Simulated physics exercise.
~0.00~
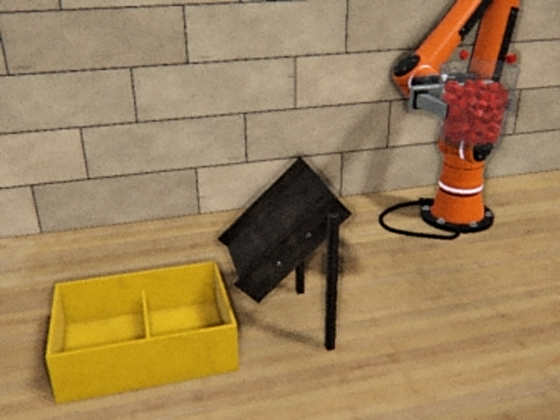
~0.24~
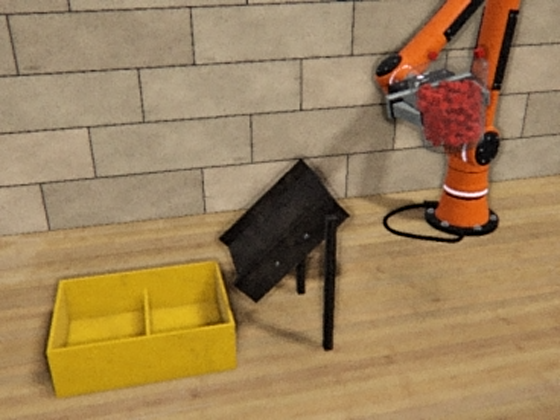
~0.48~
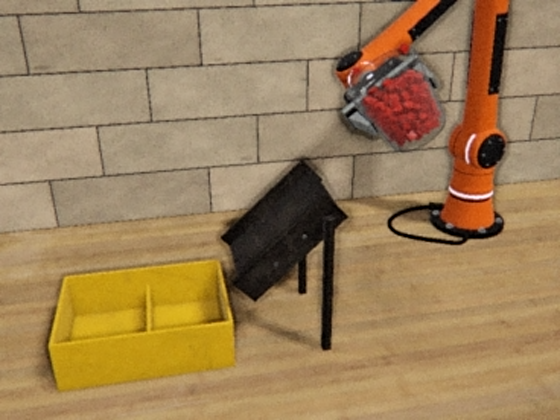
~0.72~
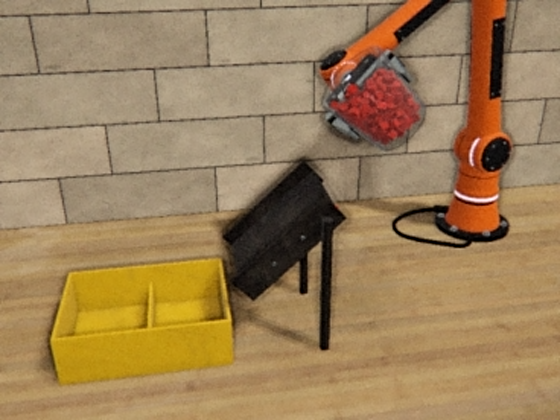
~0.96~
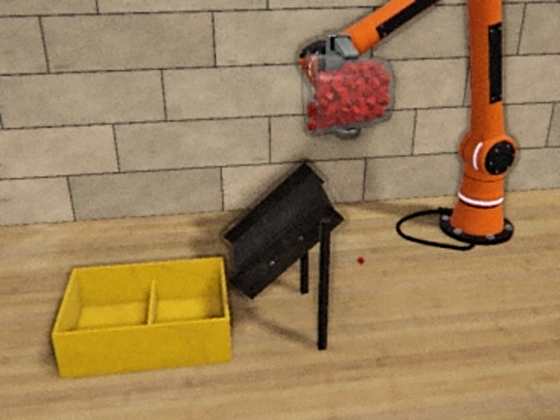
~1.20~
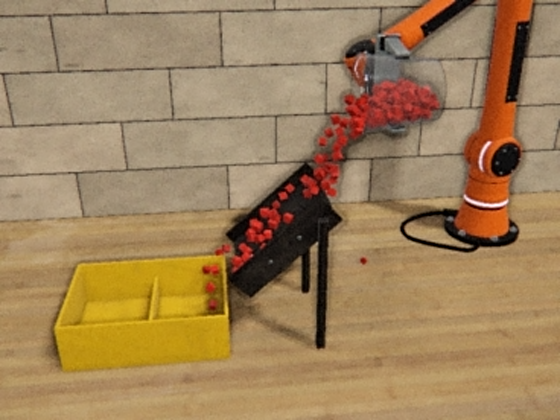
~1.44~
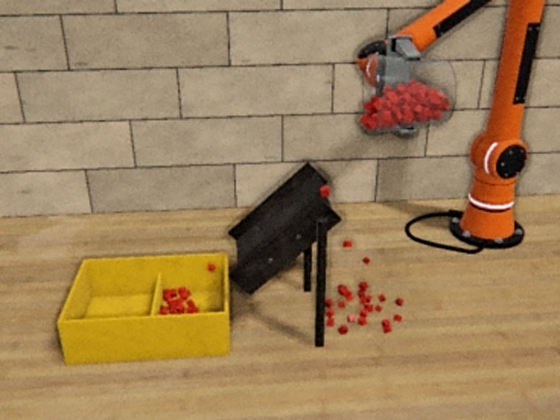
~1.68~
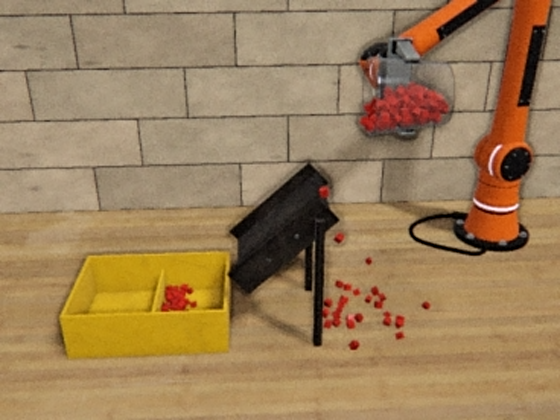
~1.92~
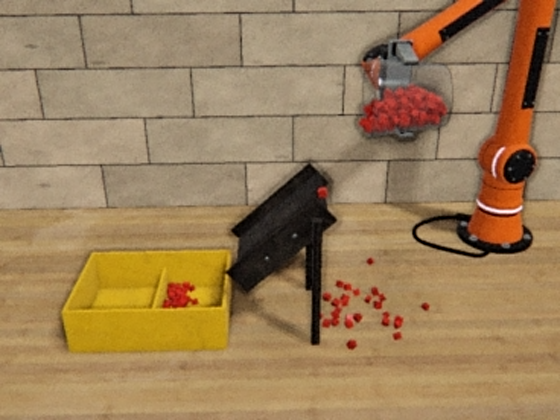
On a wooden surface by a brick wall, an orange robot arm swung a clear container of red bits left and tipped it over a black chute; some slid into the yellow box's right compartment, others scattered beneath, and many stayed in the container.
